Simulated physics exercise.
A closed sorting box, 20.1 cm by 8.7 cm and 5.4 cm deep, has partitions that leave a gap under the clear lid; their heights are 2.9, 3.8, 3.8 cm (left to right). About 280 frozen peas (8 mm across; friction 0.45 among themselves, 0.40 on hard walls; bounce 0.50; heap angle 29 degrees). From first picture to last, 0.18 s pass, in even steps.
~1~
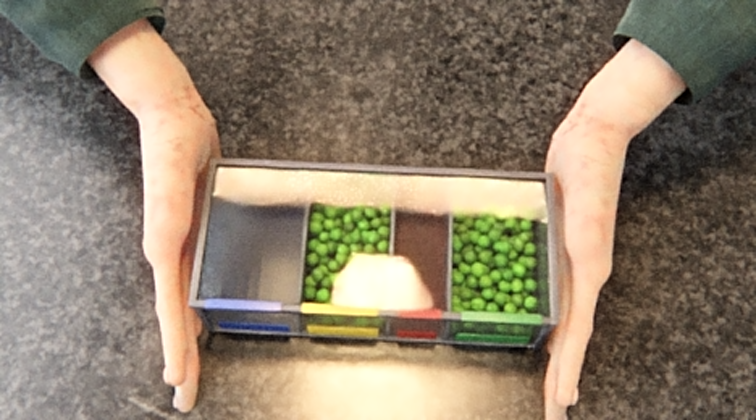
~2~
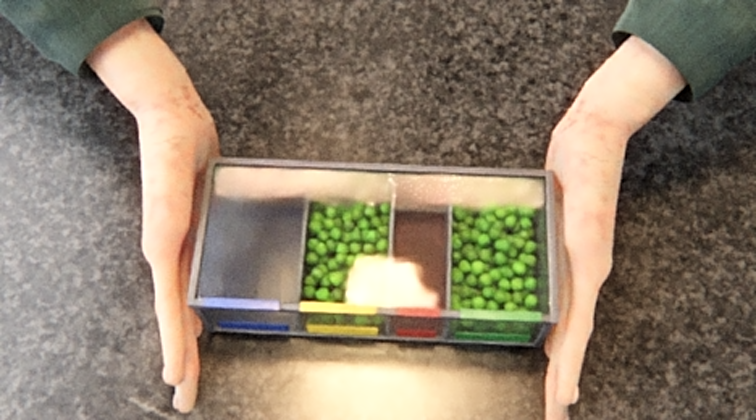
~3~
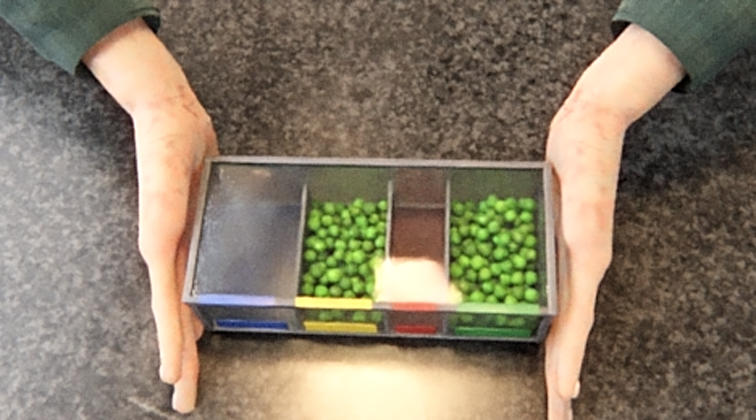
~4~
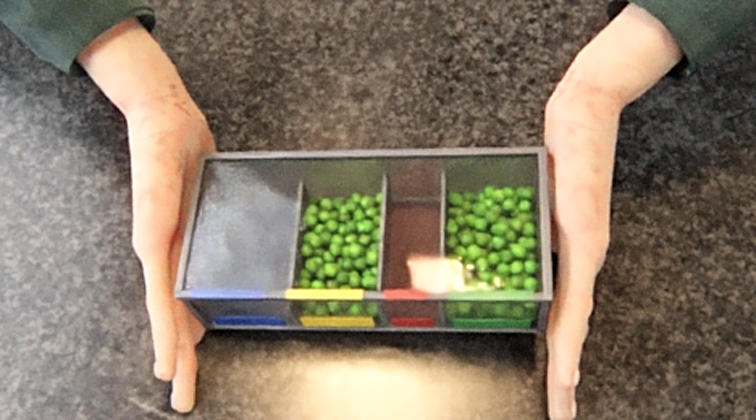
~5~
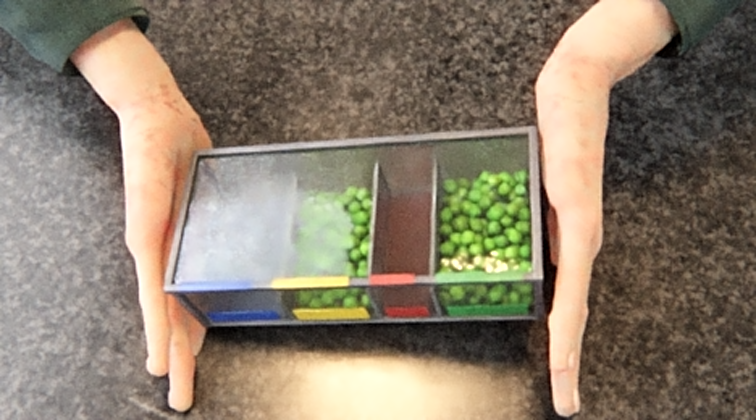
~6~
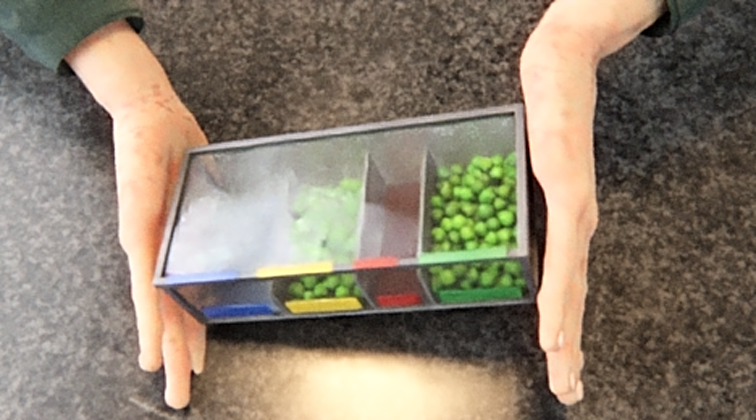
To begin with, two hands hold a clear-lidded box nearly level over a speckled dark surface, green peas filling the yellow- and green-marked sections while the blue and red ones sit empty. The hands then gradually tilt it, raising the right end above the left, and the peas stay in their sections.
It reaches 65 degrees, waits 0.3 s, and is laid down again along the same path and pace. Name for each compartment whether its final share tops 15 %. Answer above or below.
Red below, blue below, green above, yellow above.
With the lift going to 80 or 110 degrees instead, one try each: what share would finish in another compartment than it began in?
Some 30 and 50 per cent.
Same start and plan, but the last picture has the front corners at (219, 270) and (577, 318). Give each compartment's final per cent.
Red 0, blue 0, green 60, yellow 40.
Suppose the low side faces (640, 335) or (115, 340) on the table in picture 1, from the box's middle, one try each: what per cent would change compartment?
Some 0 and 10 per cent.
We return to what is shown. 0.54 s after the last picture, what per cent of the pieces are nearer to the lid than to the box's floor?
Some 20 per cent.
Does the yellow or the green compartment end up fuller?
The green one has more.
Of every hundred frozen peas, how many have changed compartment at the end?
About 10 per cent.
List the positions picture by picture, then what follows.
Box tilt 0 degrees, front corners at (197, 301) and (551, 318); green 60 %, yellow 40 %, in the first frame.
Box tilt 1 degrees, front corners at (195, 300) and (551, 316), in the second frame.
Box tilt 3 degrees, front corners at (191, 297) and (549, 308), lowest corner left back, in the third frame.
Box tilt 8 degrees, front corners at (183, 292) and (544, 294), lowest corner left back, in the fourth frame.
Box tilt 13 degrees, front corners at (173, 286) and (534, 274), lowest corner left back, in the fifth frame.
Box tilt 19 degrees, front corners at (162, 280) and (519, 251), lowest corner left back; green 60 %, yellow 40 %, in the sixth frame.
Then, 0.54 s after the last picture, tilt 65 degrees; red 5 %, blue 5 %, green 55 %, yellow 40 %.
Then, 0.89 s after the last picture, tilt 38 degrees; red 5 %, blue 5 %, green 55 %, yellow 35 %.
Then, 1.34 s after the last picture, tilt 0 degrees; red 5 %, blue 5 %, green 55 %, yellow 35 %.
In the end, red 5 %, blue 5 %, green 55 %, yellow 35 %.
